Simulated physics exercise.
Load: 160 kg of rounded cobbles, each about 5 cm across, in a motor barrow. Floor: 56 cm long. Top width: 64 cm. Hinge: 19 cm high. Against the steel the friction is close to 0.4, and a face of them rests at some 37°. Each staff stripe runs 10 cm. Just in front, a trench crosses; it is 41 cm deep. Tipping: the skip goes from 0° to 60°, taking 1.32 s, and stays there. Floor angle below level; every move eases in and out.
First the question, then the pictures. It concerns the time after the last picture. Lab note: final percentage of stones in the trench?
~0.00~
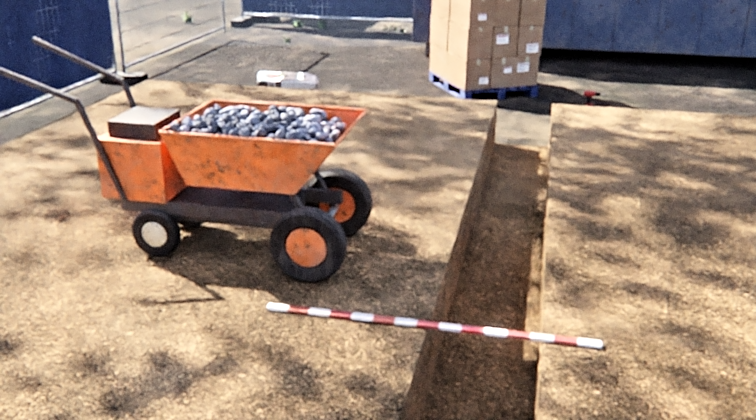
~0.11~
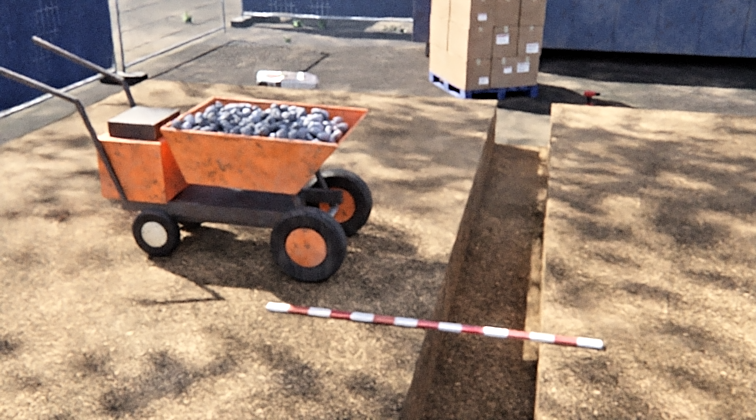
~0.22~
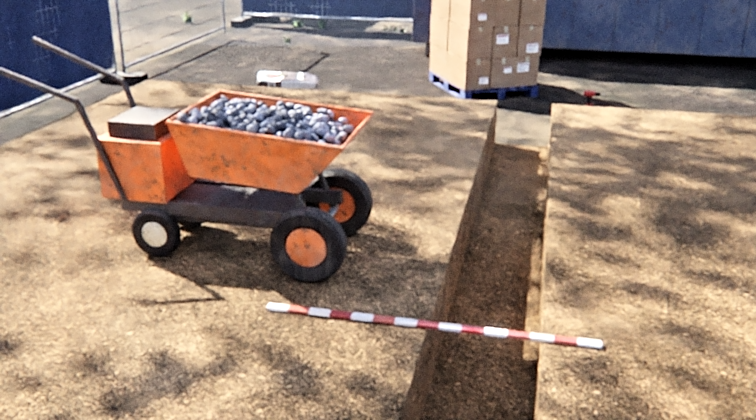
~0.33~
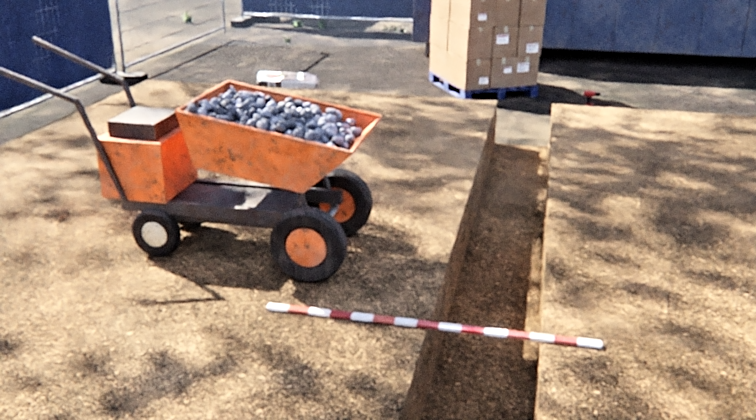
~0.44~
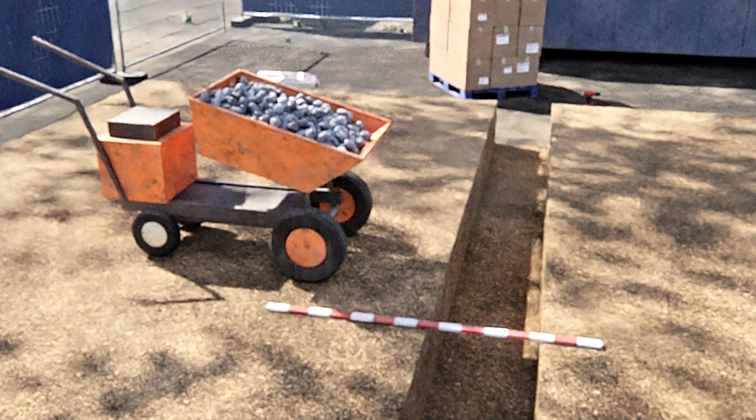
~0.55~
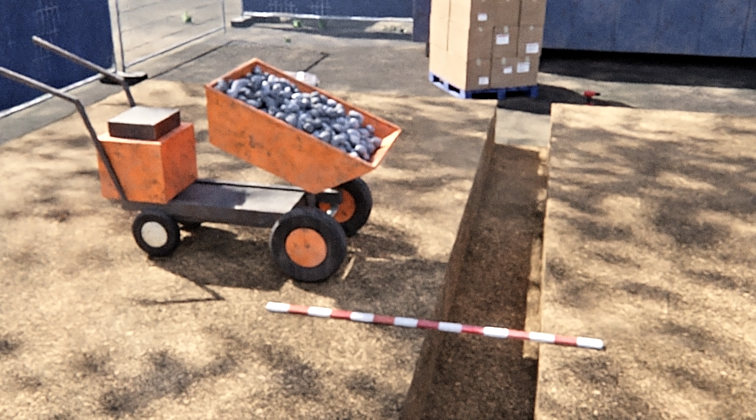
Approx. 78 %.
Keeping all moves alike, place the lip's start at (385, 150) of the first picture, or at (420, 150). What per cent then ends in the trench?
The first gives about 75 percent and the second about 55 percent.
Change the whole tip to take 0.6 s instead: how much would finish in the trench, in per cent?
It'd be some 80 per cent.
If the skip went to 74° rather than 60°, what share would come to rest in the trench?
In that case some 100 per cent.
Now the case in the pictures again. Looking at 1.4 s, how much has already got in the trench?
Roughly 20 percent of the load.
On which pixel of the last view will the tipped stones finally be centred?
Around (487, 332).
After 1.0 s the floor is at 51°; 100 % in the skip; the foremost stones are at (414, 183).
After 1.4 s the floor is at 60°; 75 % in the skip, 5 % short of the trench, 20 % in the trench; the foremost stones are at (506, 330).
After 1.8 s the floor is at 60°; 48 % in the skip, 5 % short of the trench, 47 % in the trench; the foremost stones are at (533, 353).
After 3.7 s the floor is at 60°; 17 % in the skip, 5 % short of the trench, 78 % in the trench; the foremost stones are at (530, 370).
